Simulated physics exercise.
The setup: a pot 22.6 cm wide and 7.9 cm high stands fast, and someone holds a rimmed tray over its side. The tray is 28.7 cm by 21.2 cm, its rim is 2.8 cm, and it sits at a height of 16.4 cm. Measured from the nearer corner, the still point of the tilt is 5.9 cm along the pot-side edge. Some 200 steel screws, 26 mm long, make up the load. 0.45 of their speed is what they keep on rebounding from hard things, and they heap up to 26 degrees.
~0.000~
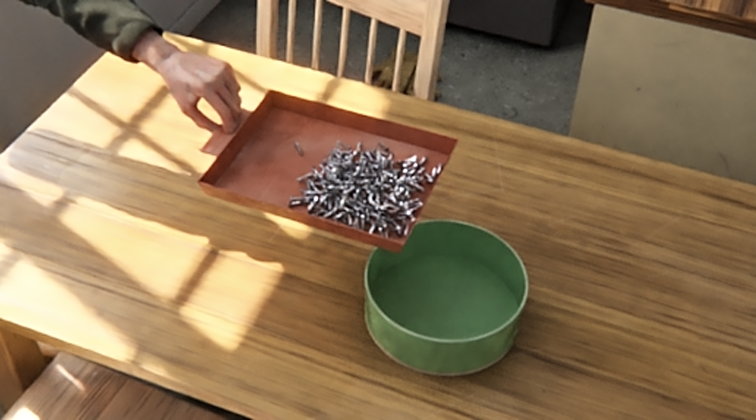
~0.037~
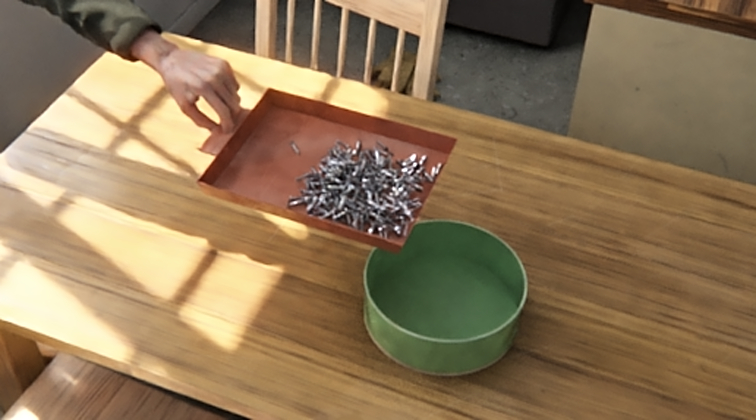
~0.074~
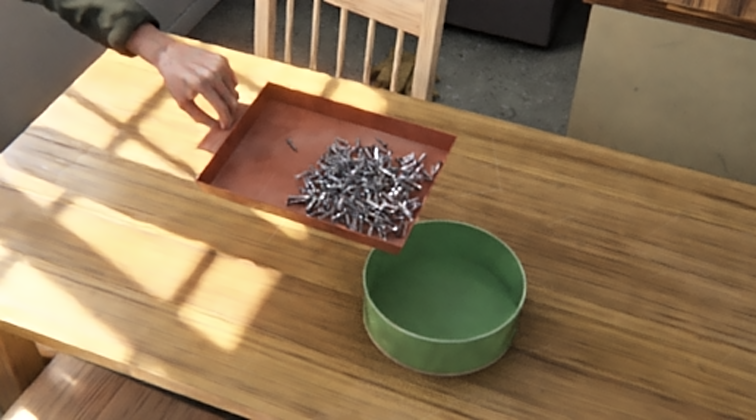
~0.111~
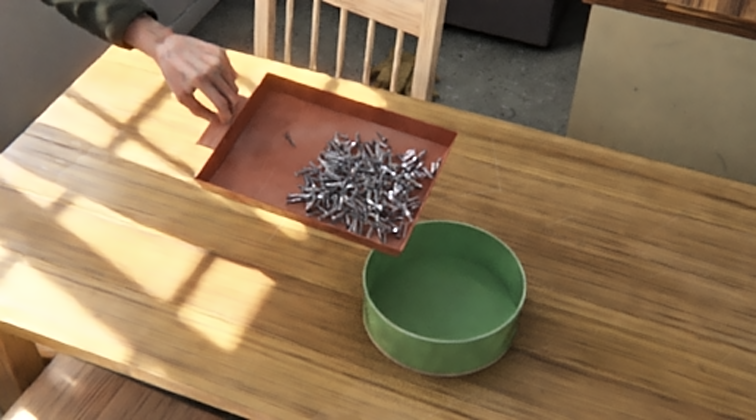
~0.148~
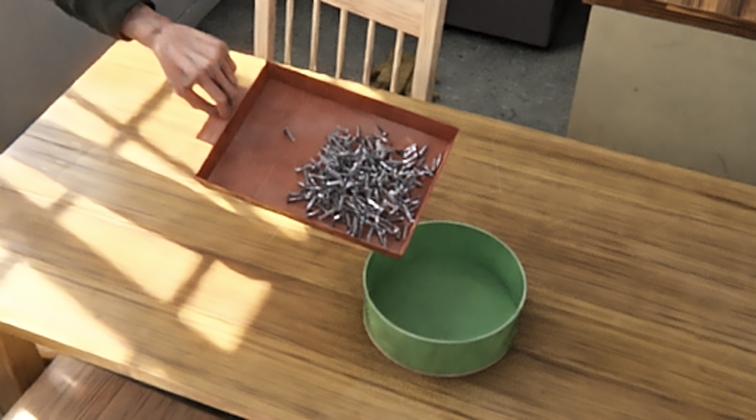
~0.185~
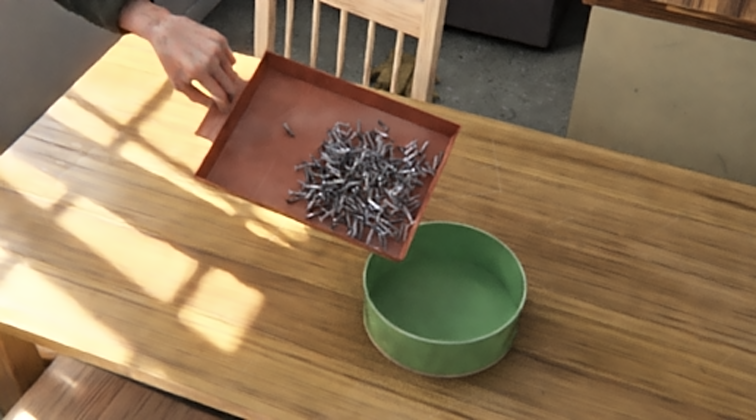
A hand steadily tilts a reddish tray of metal screws beside a green pot.
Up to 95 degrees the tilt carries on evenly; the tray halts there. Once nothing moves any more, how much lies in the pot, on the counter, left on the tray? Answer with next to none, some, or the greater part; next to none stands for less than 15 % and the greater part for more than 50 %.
Pot: The greater part; counter: Some; left on the tray: Next to none.
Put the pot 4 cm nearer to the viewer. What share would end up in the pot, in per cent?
In that case about 85 percent would end up there.
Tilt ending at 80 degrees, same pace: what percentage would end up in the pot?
Then about 65 per cent.
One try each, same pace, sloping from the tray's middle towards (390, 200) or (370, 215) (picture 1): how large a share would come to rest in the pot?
Roughly 95 % for the first direction, roughly 95 % for the second.
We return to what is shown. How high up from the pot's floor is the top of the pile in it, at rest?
Some 2.5 cm up.
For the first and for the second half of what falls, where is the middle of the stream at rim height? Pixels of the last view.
Earlier half close to (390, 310), later half at (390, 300) in pixels.
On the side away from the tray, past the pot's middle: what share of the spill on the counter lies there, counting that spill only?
10 %.
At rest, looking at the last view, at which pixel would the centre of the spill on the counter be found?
Roughly at pixel (353, 369) in the last view.
Then, at 0.44 s, tilt 58 degrees; the tray holds 100 %, the pot 0 %.
After 0.61 s, tilt 84 degrees; the tray holds 85 %, the pot 5 %.
After 0.90 s, tilt 95 degrees; the tray holds 0 %, the pot 65 %.
In the end, at 2.0 s, pot 70 %, counter 30 %, tray 0 %.
